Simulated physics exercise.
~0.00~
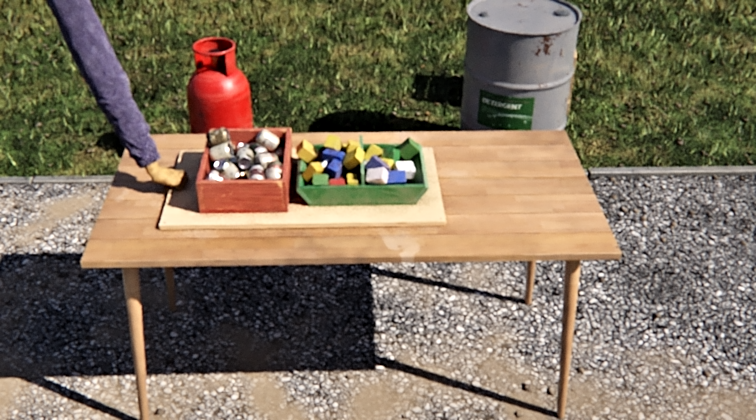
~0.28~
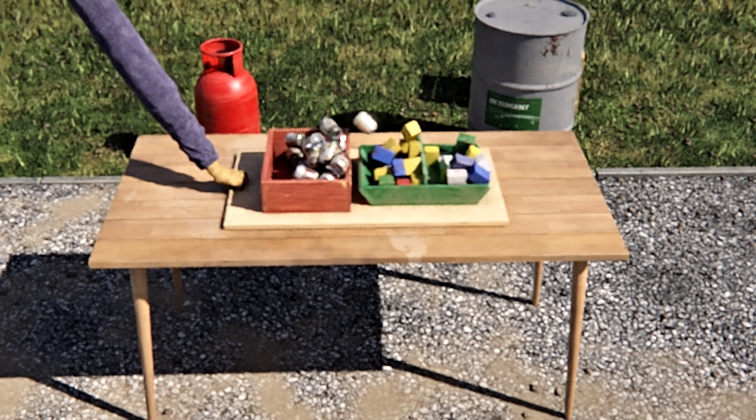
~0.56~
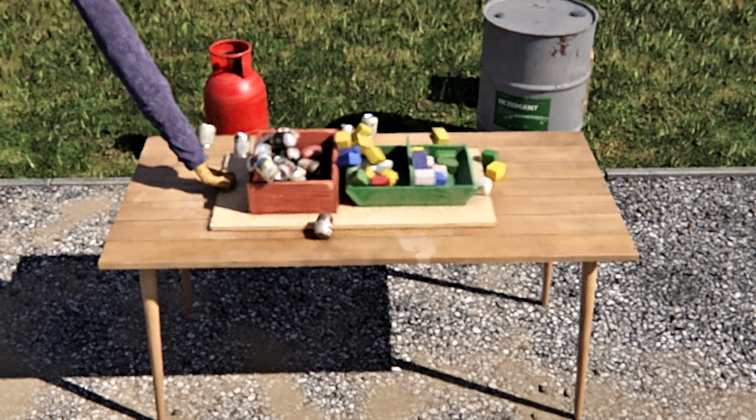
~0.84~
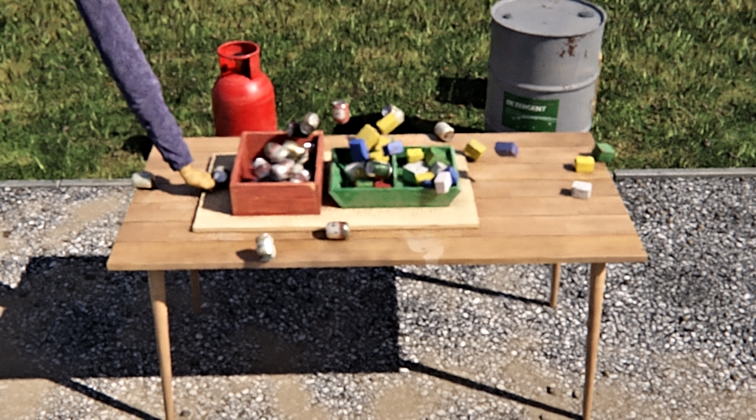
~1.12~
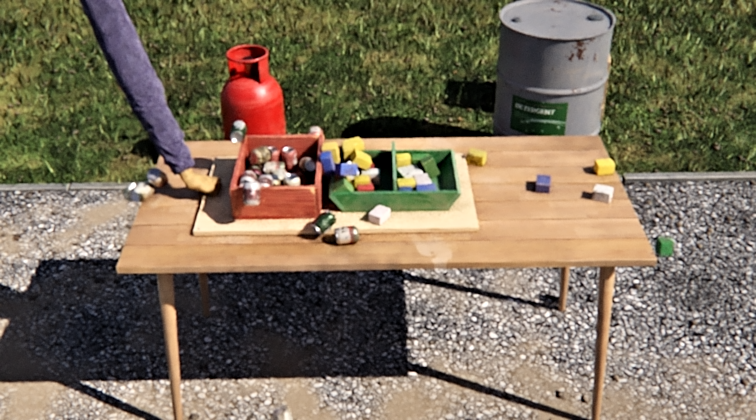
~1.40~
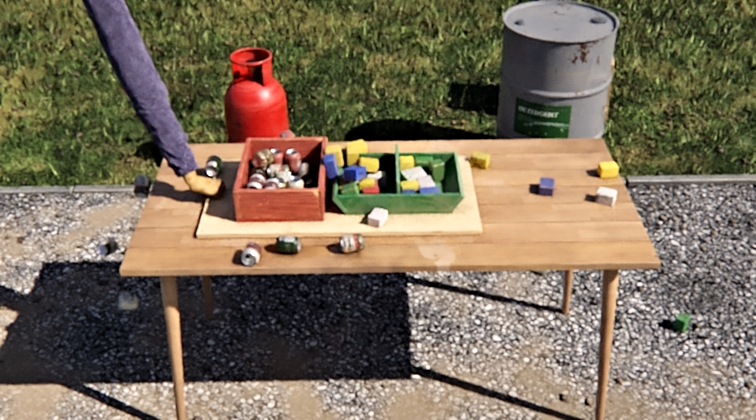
A board on a wooden table, holding a red box of mini cans and a green box of toy bricks, jerks right beneath a gloved hand at its left end. It then slides back left, and cans and bricks hop up and spill over the walls. More pieces tumble across the tabletop as the board settles, with a green brick dropping off the right edge and a can falling at the left. Finally the boxes rest still, both partly filled, with cans lying in front and several bricks scattered to the right, the green one on the gravel.
